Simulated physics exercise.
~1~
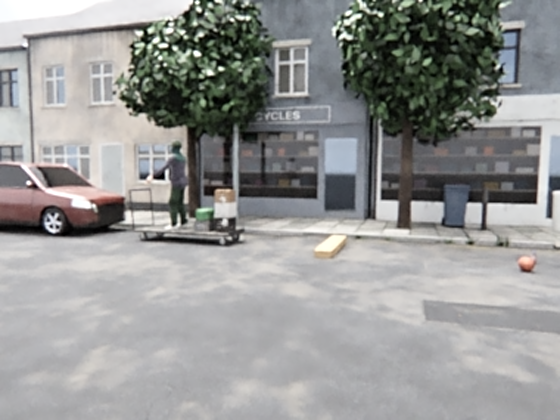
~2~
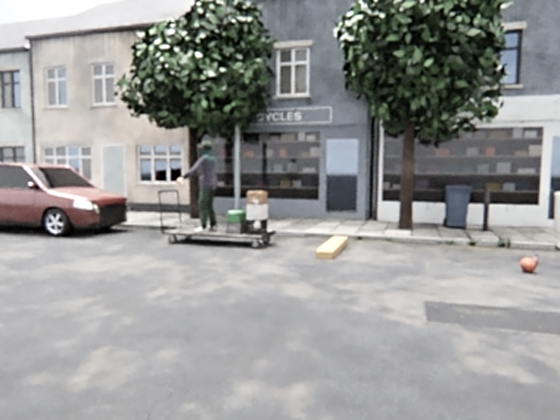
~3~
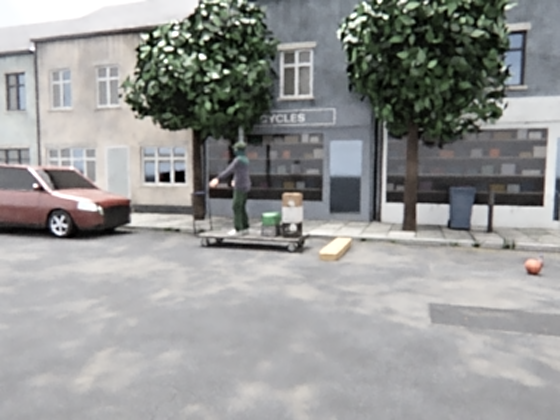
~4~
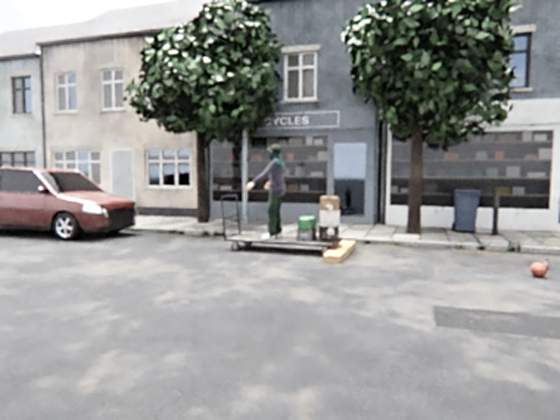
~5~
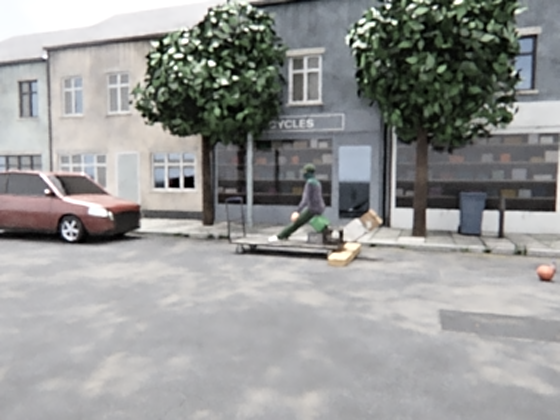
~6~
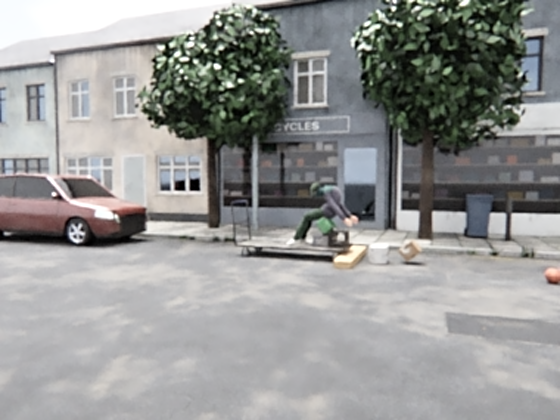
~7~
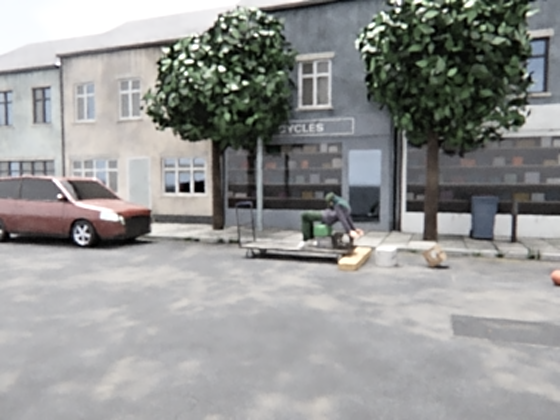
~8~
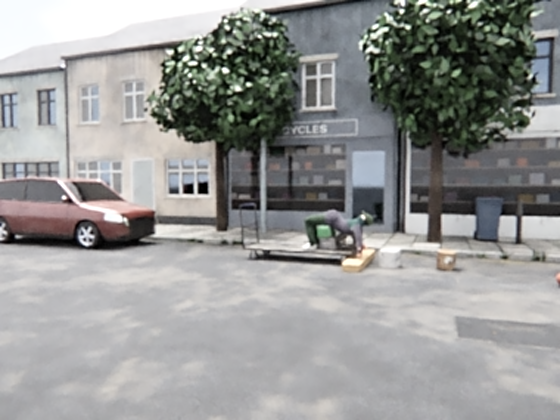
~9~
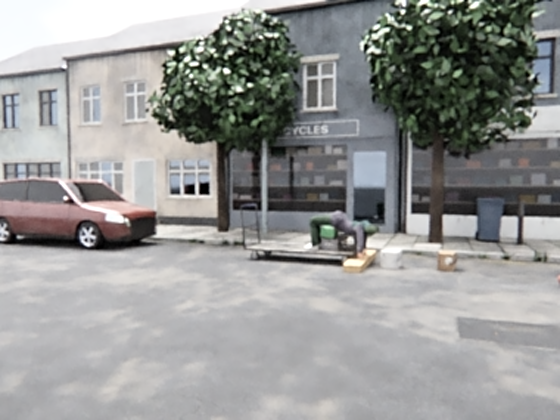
A standing figure rides a trolley into a low step and topples forward as boxes tumble off.
